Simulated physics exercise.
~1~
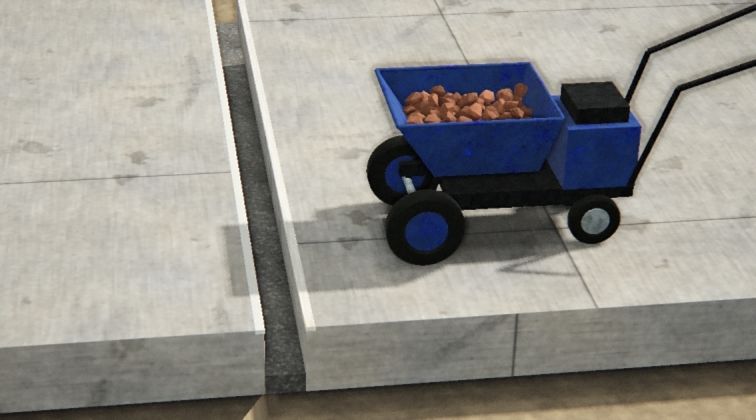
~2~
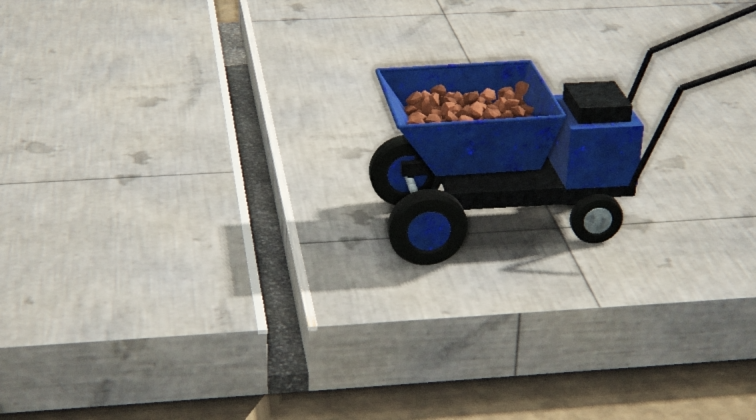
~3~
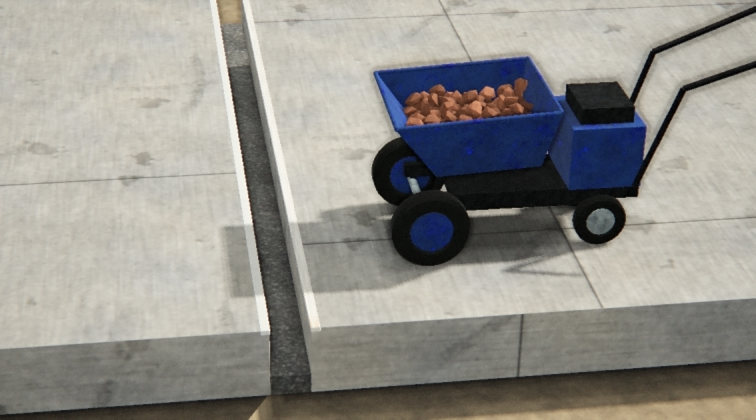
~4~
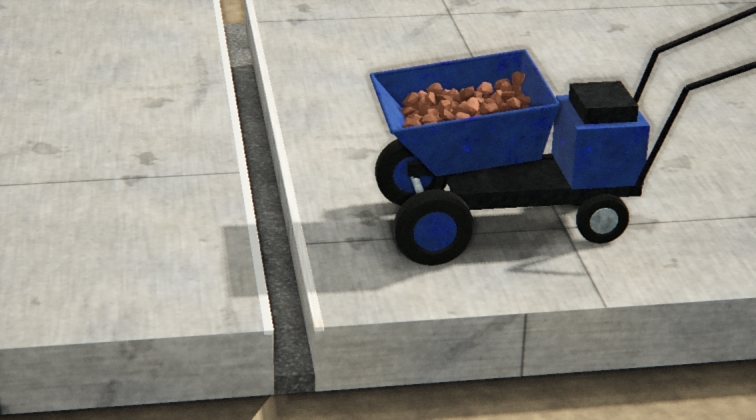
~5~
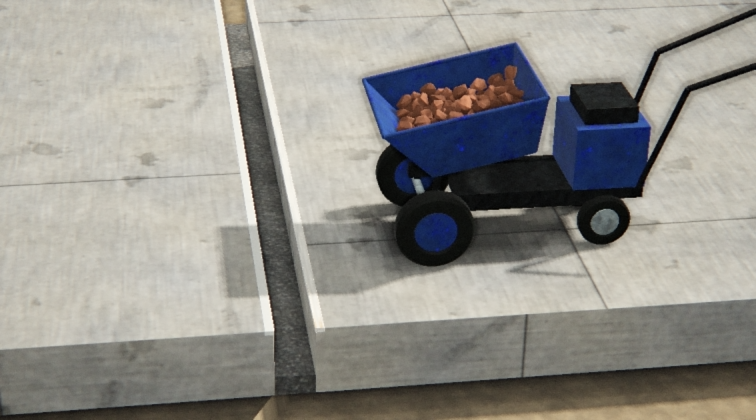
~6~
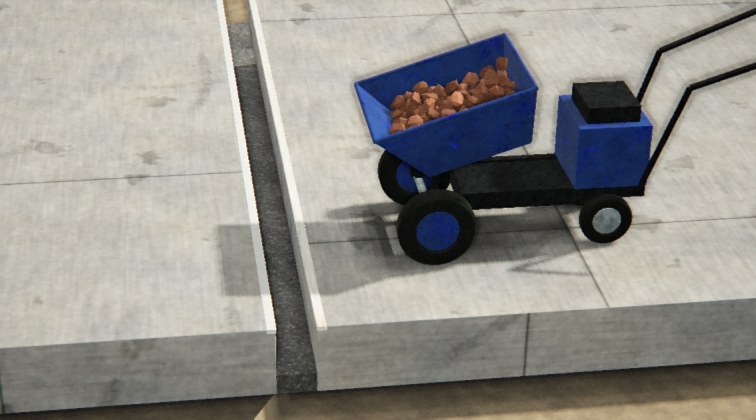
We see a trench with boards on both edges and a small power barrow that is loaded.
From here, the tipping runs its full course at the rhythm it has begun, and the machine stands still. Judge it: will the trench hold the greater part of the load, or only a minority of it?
Trench holds most.
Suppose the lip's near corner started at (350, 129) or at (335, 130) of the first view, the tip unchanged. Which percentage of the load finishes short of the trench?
About 0 %, then 0 %.
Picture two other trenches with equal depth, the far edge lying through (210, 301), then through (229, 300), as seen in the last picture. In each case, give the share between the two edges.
In order: 100 per cent, then 100 per cent.
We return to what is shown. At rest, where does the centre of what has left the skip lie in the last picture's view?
Somewhere close to (280, 257) in the last picture.
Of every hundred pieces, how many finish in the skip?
Roughly 0 per cent of the load.
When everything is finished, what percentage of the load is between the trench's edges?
About 85 per cent.
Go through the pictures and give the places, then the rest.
In the first picture, lip of the skip at (399, 127), level; top of the load at (462, 117), lumps of rubble; first edge of the trench at (304, 295); far edge at (255, 298), the trench under half as wide as the skip, and about as deep as wide.
In the second picture, lip of the skip at (399, 127), level; top of the load at (478, 115).
In the third picture, lip of the skip at (397, 130), tipped barely; top of the load at (477, 113).
In the fourth picture, lip of the skip at (393, 132), tipped a little; top of the load at (490, 109).
In the fifth picture, lip of the skip at (384, 137), tipped a little; top of the load at (498, 104).
In the sixth picture, lip of the skip at (375, 142), tipped clearly; top of the load at (490, 97); first edge of the trench at (315, 294); far edge at (266, 297).
Soon, skip tipped steeply; all in the skip.
A while on, skip tipped right over; nearly all in the skip; a stray few short of the trench; a stray few in or heaped over the trench.
Towards the end, skip tipped right over; about a quarter in the skip; a stray few short of the trench; about two thirds in or heaped over the trench; a small part beyond it.
Finally, skip tipped right over; a stray few short of the trench; most in or heaped over the trench; a small part beyond it.
